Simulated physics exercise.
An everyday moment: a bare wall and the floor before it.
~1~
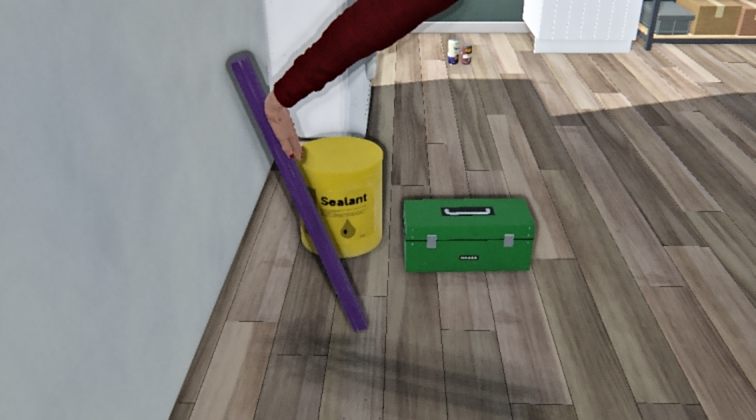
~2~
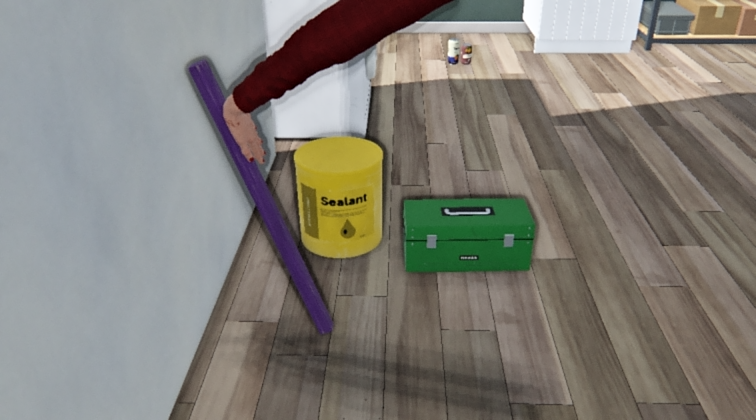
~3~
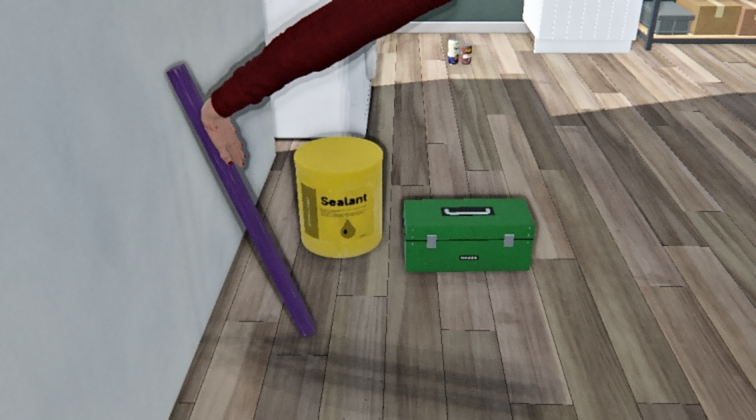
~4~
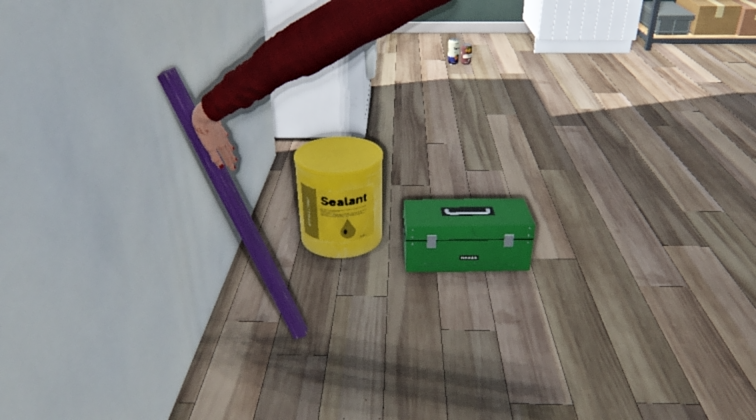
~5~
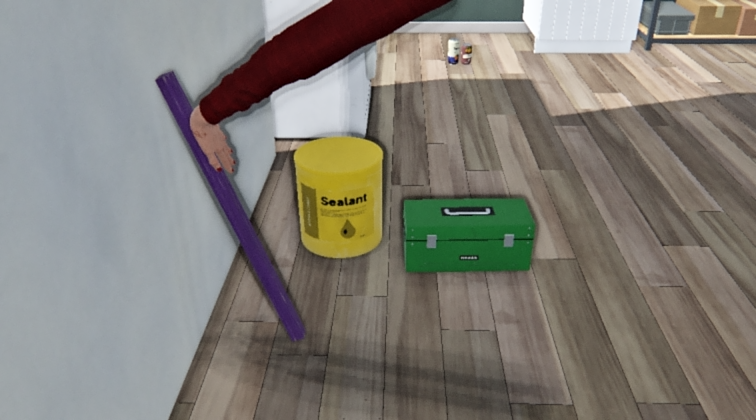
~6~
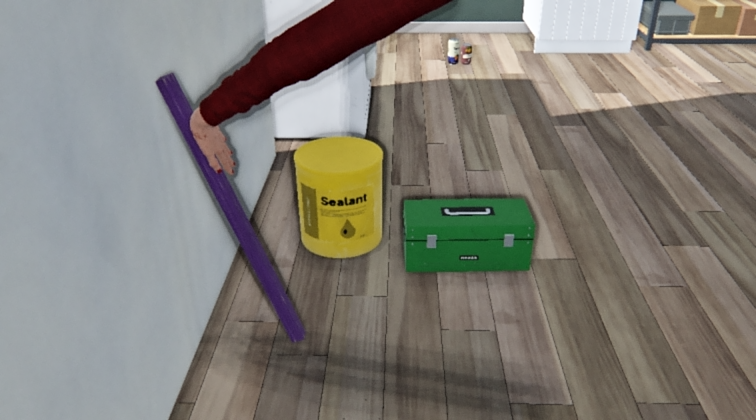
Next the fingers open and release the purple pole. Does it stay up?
In the end the pole remains leaning.
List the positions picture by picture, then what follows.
The first picture shows on its way; purple pole (307, 207); yellow pail (340, 196).
The second picture shows on its way; purple pole (269, 211); yellow pail (340, 196).
The third picture shows on its way; purple pole (249, 214); yellow pail (340, 196).
The fourth picture shows on its way; purple pole (241, 217); yellow pail (340, 196).
The fifth picture shows leant on the wall, still held; purple pole (239, 220); yellow pail (340, 196).
The sixth picture shows leant on the wall, still held; purple pole (239, 221); yellow pail (340, 196).
Then, 0.30 s past the last view, nothing moves.
Then, 0.70 s past the last view, purple pole resting near (239, 221).
Finally, all 3 still in place. Final places as the last picture's camera would see them, purple pole near (239, 221). The pole stays up.
